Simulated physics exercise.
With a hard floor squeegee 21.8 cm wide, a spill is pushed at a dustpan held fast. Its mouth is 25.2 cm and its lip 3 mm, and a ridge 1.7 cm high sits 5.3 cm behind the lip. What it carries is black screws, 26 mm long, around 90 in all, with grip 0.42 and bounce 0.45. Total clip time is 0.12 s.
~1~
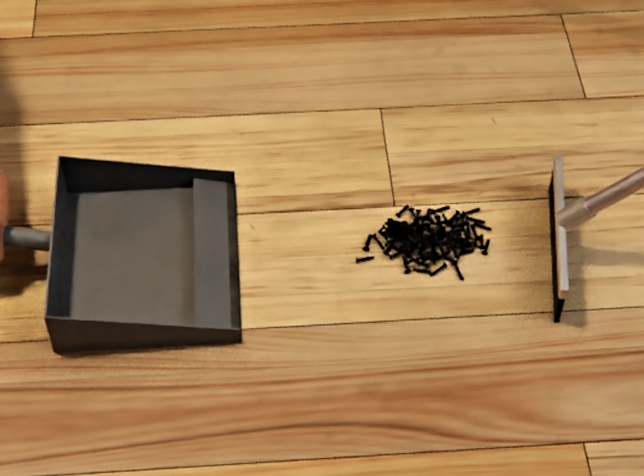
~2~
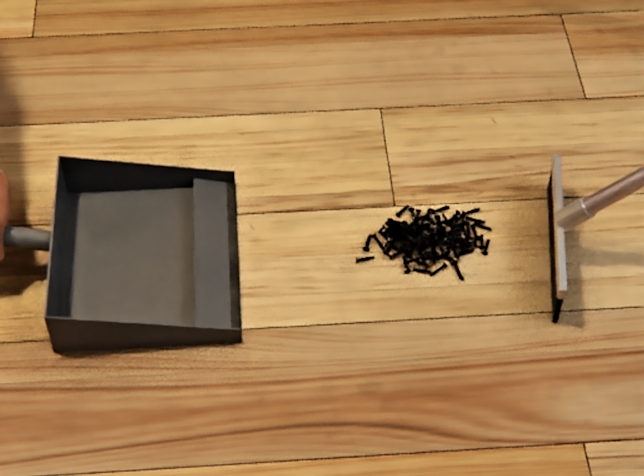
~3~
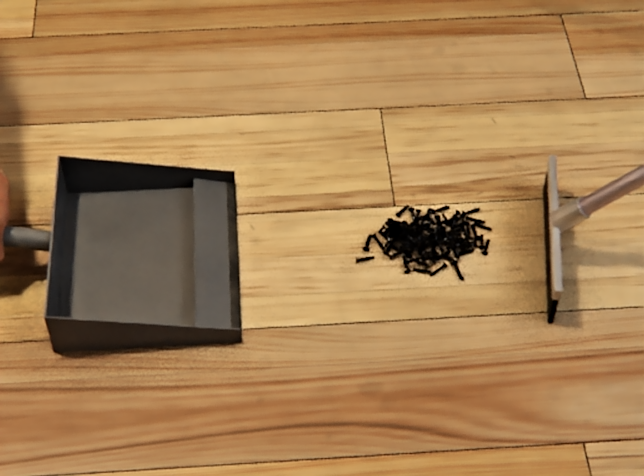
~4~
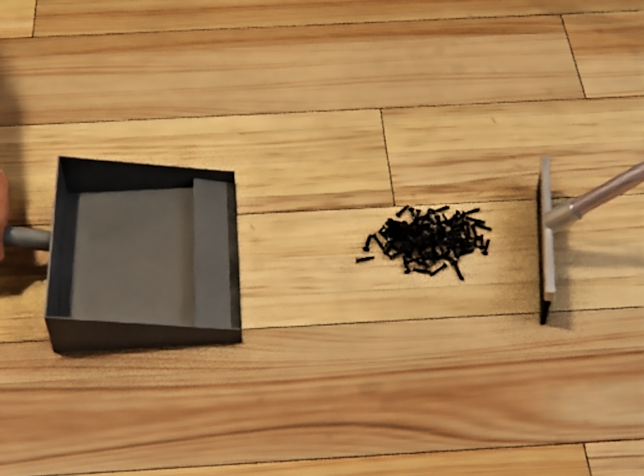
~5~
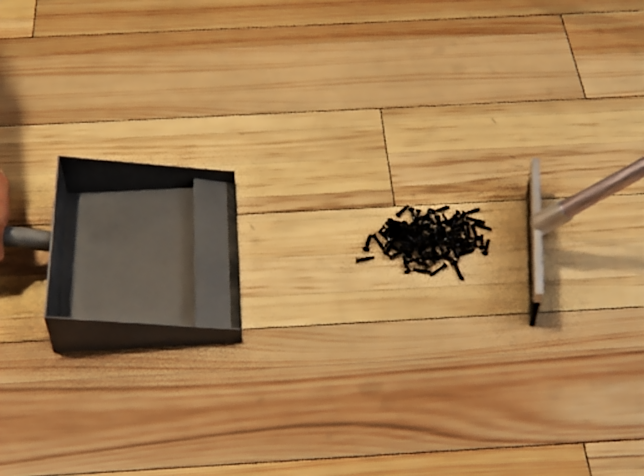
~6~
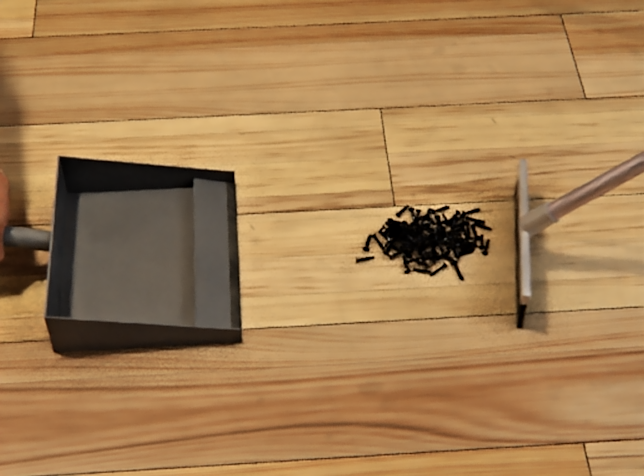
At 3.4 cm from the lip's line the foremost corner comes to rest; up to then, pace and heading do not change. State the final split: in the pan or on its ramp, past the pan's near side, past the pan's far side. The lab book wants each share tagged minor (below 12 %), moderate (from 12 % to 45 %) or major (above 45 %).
Outcome: In the pan or on its ramp: I predict a minor share of the load, past the pan's near side: I predict a minor share of the load, past the pan's far side: I predict a minor share of the load.
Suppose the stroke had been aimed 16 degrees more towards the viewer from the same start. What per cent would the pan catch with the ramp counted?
I'd put it at close to 0 percent.
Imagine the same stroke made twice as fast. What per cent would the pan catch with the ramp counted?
About 40 %.
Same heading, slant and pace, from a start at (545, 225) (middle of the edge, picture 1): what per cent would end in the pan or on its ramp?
I'd put it at around 10 per cent.
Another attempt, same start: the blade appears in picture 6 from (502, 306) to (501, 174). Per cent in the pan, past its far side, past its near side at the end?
Final per cent - pan 30, far 5, near 0.
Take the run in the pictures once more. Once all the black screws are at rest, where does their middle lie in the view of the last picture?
In the last view, approximately (259, 241).
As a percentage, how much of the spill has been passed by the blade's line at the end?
Roughly 15 percent of it.
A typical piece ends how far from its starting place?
22 cm or so.
Then, 0.22 s after the last picture, middle of the blade 20 cm from the lip; 0 % over the lip, far side 0 %, near side 0 %.
Then, 0.37 s after the last picture, middle of the blade 10 cm from the lip; 0 % over the lip, far side 0 %, near side 0 %.
Then, 0.64 s after the last picture, middle of the blade 5 cm from the lip; 5 % over the lip, far side 5 %, near side 0 %.
In the end, pan 5 %, near side 0 %, far side 0 %, in front of the lip or behind the blade 95 %.
